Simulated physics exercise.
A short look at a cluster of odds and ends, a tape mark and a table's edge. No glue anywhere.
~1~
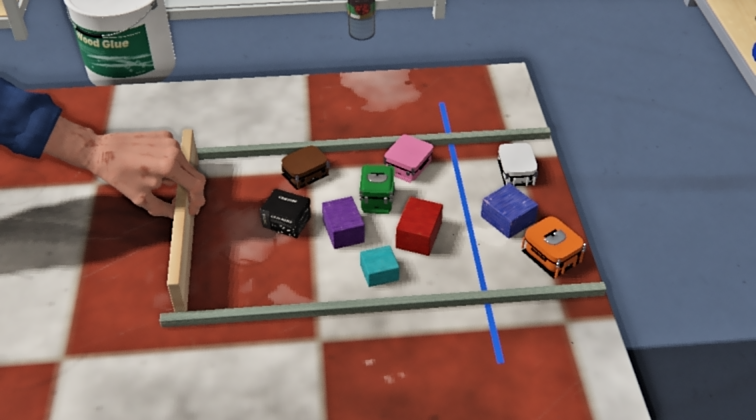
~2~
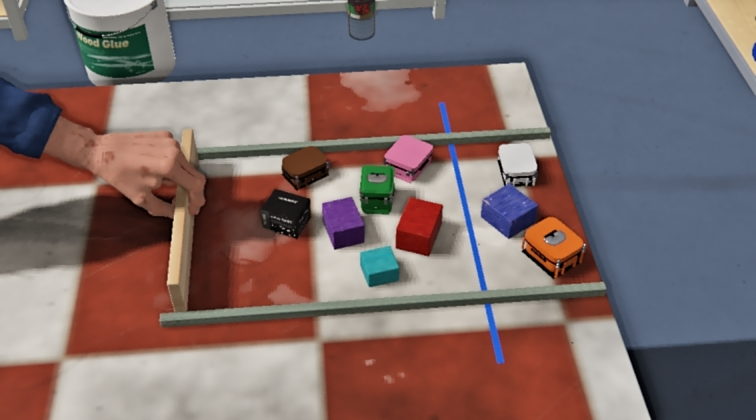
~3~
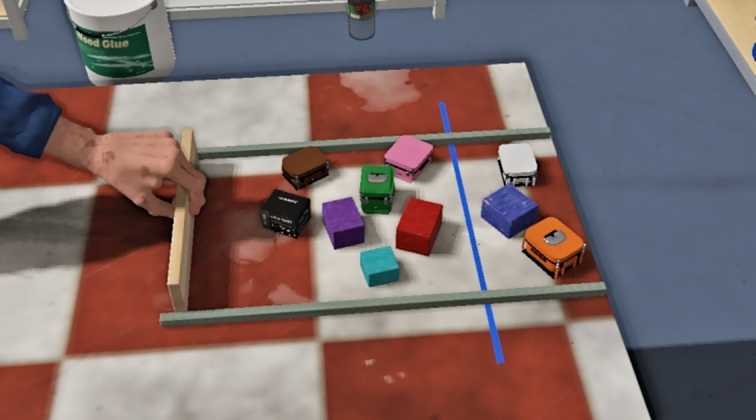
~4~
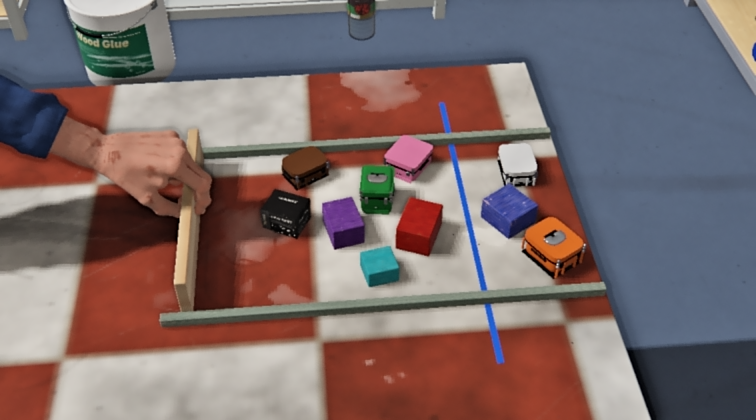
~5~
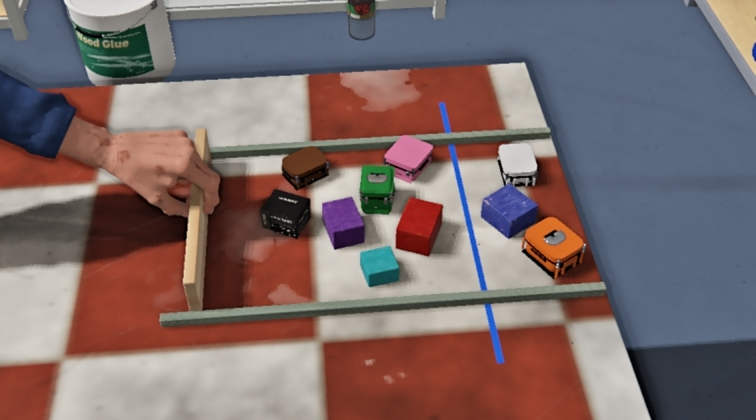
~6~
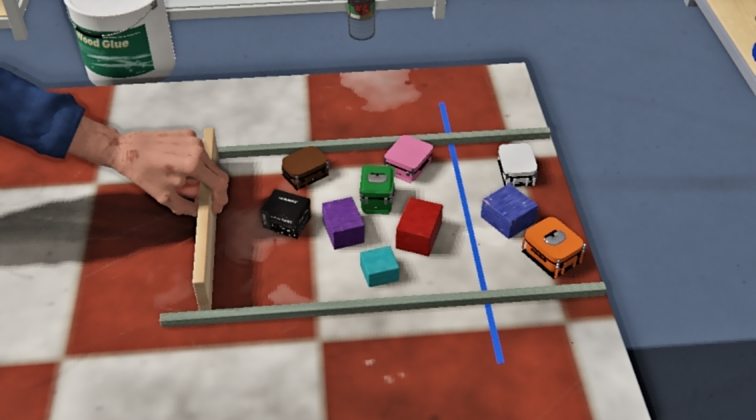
A wooden board, held upright by a hand, sat still at first and then slid a little to the right between two rails, while the scattered colourful blocks and cases beyond it stayed put.
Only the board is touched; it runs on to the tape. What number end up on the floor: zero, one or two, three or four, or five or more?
Here the number that fall off is zero.
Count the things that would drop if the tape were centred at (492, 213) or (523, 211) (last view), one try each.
The counts: 1 and 5.
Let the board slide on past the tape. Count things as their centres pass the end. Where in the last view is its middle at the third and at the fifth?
First at (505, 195), next at (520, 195).
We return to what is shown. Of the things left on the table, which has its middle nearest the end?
The white case.
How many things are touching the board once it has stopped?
It touches 4.
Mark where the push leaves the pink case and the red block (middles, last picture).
First (509, 148), then (525, 235).
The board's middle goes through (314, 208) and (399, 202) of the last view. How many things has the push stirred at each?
The counts are 3 and 7.
Soon after, none off yet; orange case at rest near (553, 247); white case at rest near (517, 166); blue block at rest near (509, 211).
At rest, the number that fall off is zero.
